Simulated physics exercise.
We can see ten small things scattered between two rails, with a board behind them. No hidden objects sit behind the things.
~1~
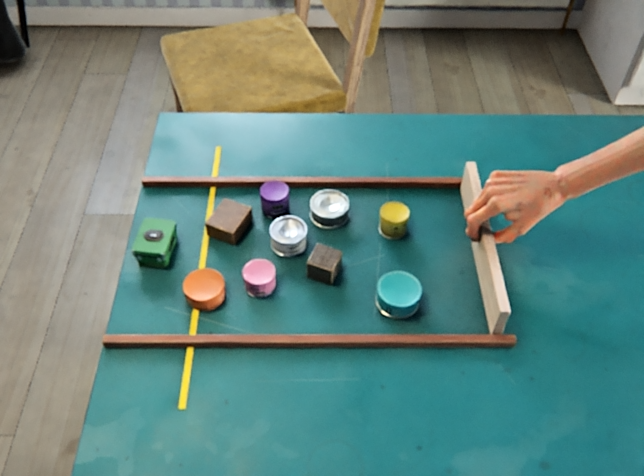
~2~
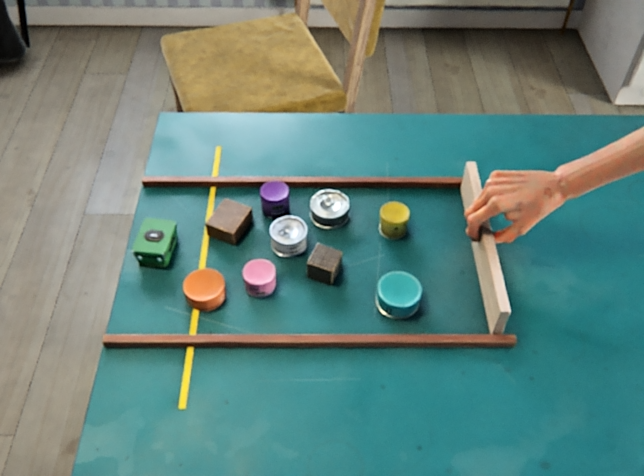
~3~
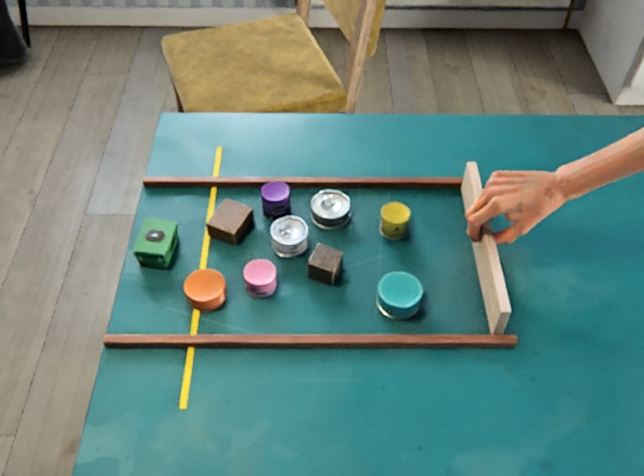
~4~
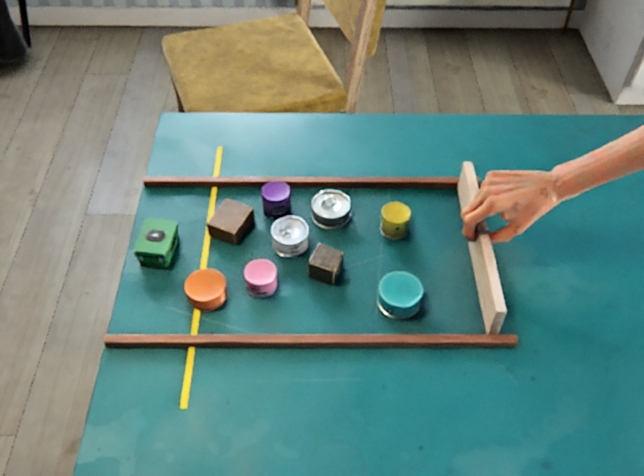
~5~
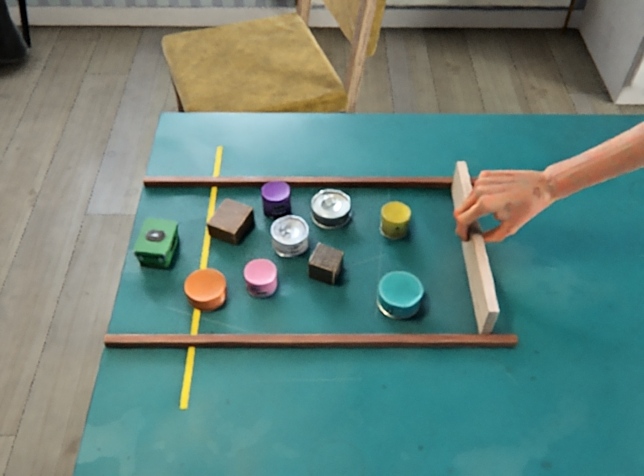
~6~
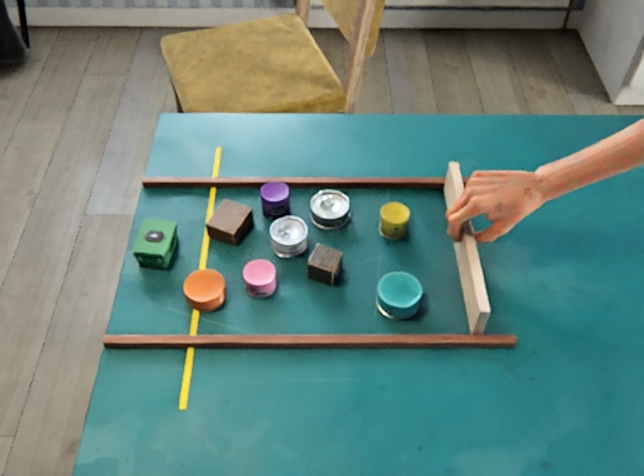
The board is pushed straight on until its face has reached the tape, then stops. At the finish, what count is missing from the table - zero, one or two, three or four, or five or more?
Missing: Zero.
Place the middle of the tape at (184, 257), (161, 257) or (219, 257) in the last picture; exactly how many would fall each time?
Respectively 1, 5 and 0.
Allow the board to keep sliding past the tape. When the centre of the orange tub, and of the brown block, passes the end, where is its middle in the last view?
Near (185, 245), then near (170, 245).
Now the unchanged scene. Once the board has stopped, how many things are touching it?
The count in contact is 5.
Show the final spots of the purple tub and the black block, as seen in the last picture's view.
Listed in order, first is (160, 189) and the other is (186, 270).
Soon after, none off yet; green case at rest near (157, 244); orange tub at rest near (205, 290); brown block at rest near (230, 222).
After that, none off yet; green case at rest near (157, 244); orange tub displaced about its own width near (171, 298); brown block displaced about its own width near (197, 220).
In the end, the number that fall off is zero.
